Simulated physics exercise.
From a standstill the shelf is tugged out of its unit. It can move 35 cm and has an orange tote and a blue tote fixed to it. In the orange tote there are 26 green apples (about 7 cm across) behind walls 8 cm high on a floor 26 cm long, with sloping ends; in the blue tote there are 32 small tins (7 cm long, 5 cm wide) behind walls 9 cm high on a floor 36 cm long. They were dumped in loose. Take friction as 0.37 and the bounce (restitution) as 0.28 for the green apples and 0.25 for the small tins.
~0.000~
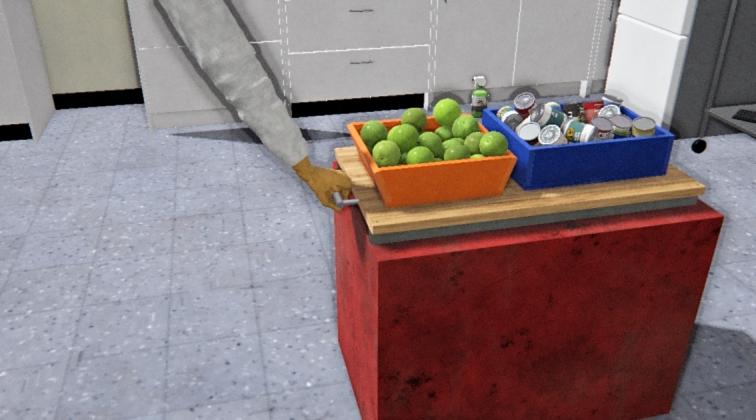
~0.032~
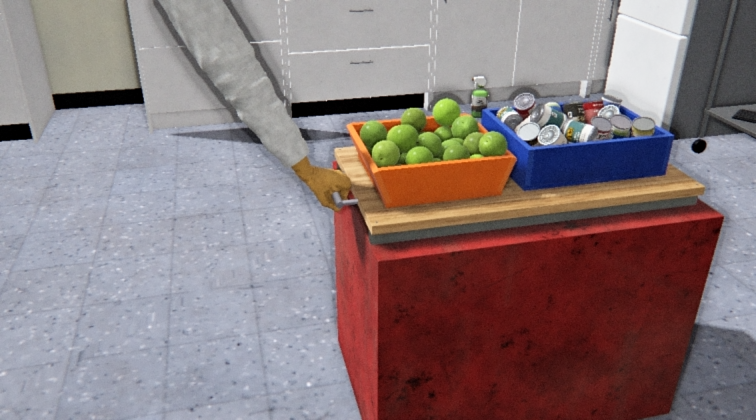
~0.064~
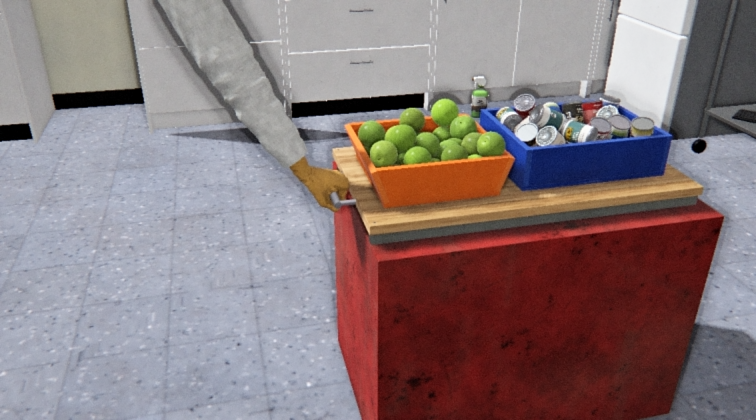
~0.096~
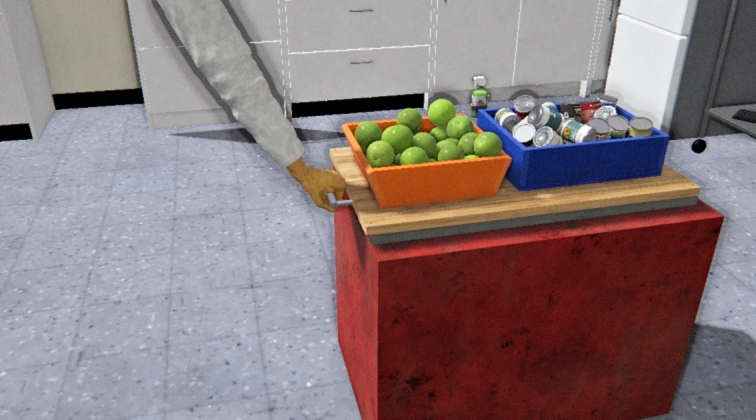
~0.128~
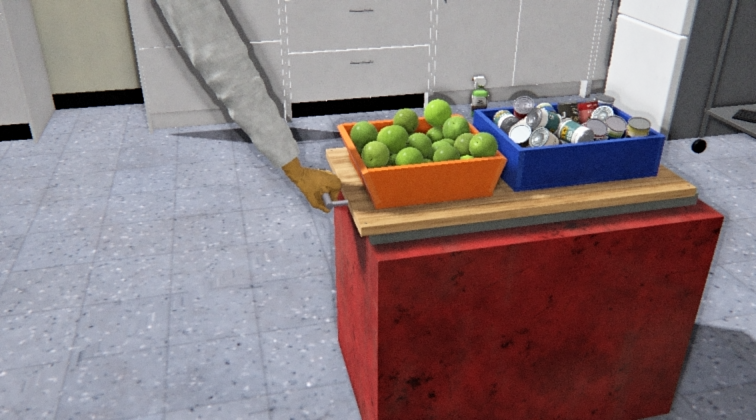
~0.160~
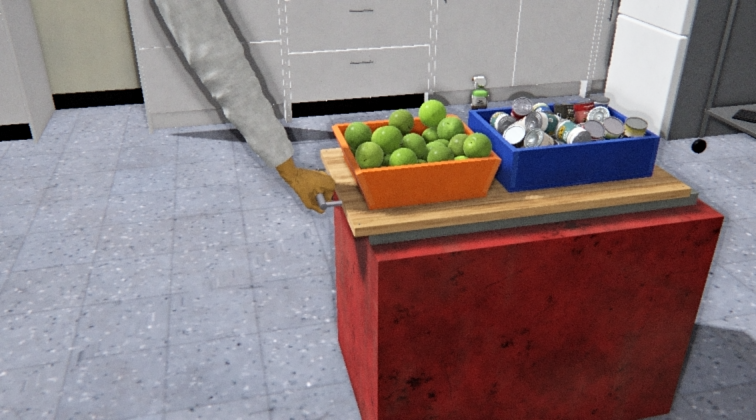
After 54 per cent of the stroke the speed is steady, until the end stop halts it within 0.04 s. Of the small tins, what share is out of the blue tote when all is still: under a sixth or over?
Fewer than one in six of the small tins leave the blue tote.
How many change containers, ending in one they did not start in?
Roughly 0.
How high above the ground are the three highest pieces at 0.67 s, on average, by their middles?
Some 86 cm up.
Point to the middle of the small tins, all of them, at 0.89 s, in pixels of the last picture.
At about (430, 154).
After 0.47 s, end of travel.
After 0.55 s, orange tote 26 in, 0 out and blue tote 32 in, 0 out.
After 0.67 s, orange tote 26 in, 0 out and blue tote 32 in, 0 out.
After 0.89 s, orange tote 26 in, 0 out and blue tote 32 in, 0 out.
Final count (at 1.33 s), orange tote 26 in, 0 out and blue tote 32 in, 0 out. Asked share, 0 of 32, 0 per cent.
